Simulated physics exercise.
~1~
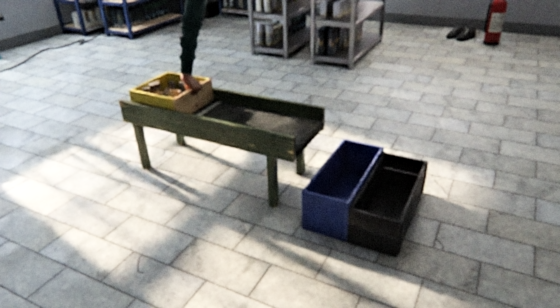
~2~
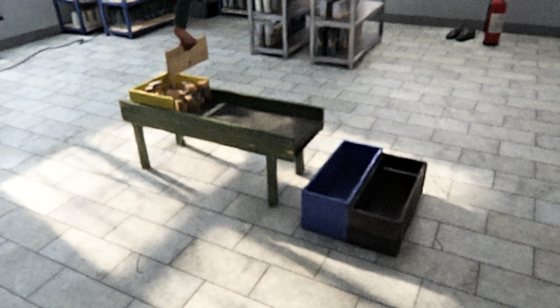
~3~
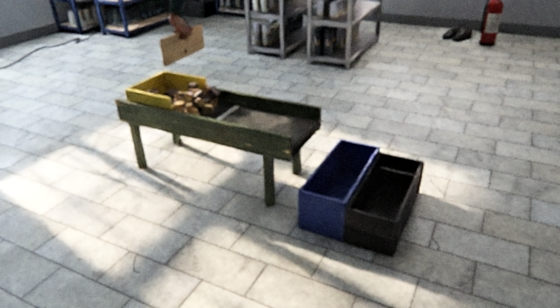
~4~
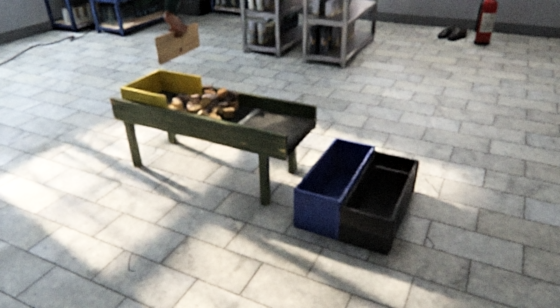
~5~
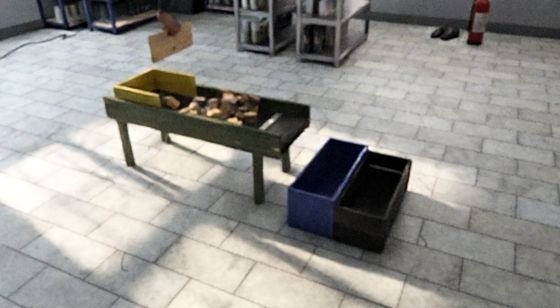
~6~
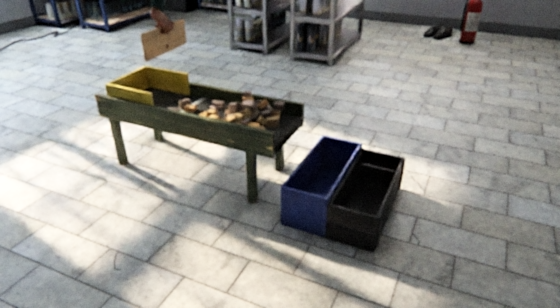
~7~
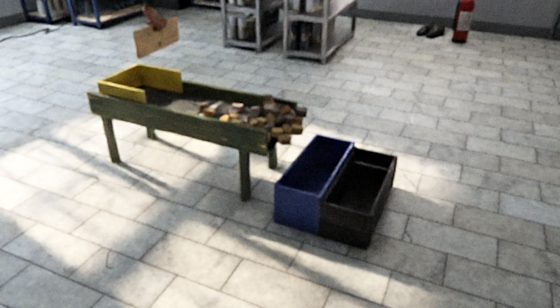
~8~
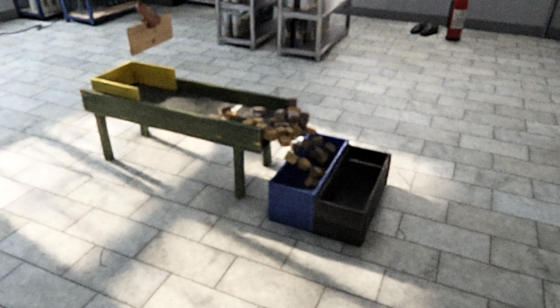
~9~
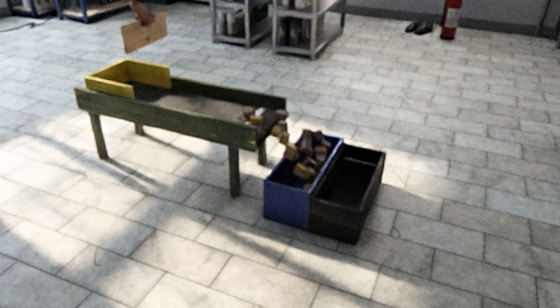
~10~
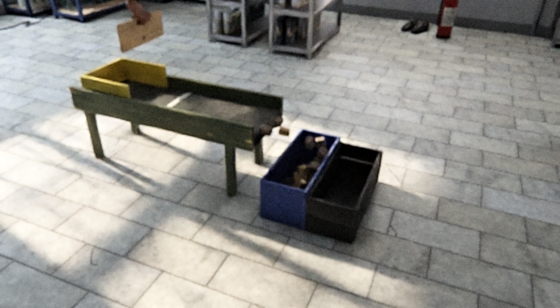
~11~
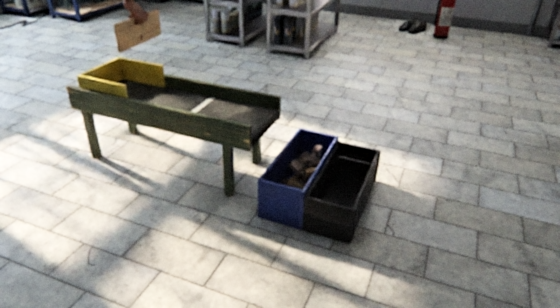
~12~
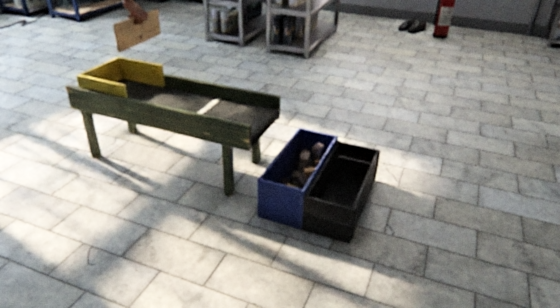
In a room with a pale tiled floor and metal shelves, a low green wooden table holds a yellow pen at its left end, with a blue box and a black box on the floor beyond its right end. A hand lifts a wooden gate upright out of the pen, uncovering a heap of timber offcuts. The belt carries the pieces rightward in a loose, spreading pile. Reaching the end, they tumble off in a cluster into the blue box, and a few stragglers follow. Finally the offcuts rest in the blue box, while the black box stays empty.
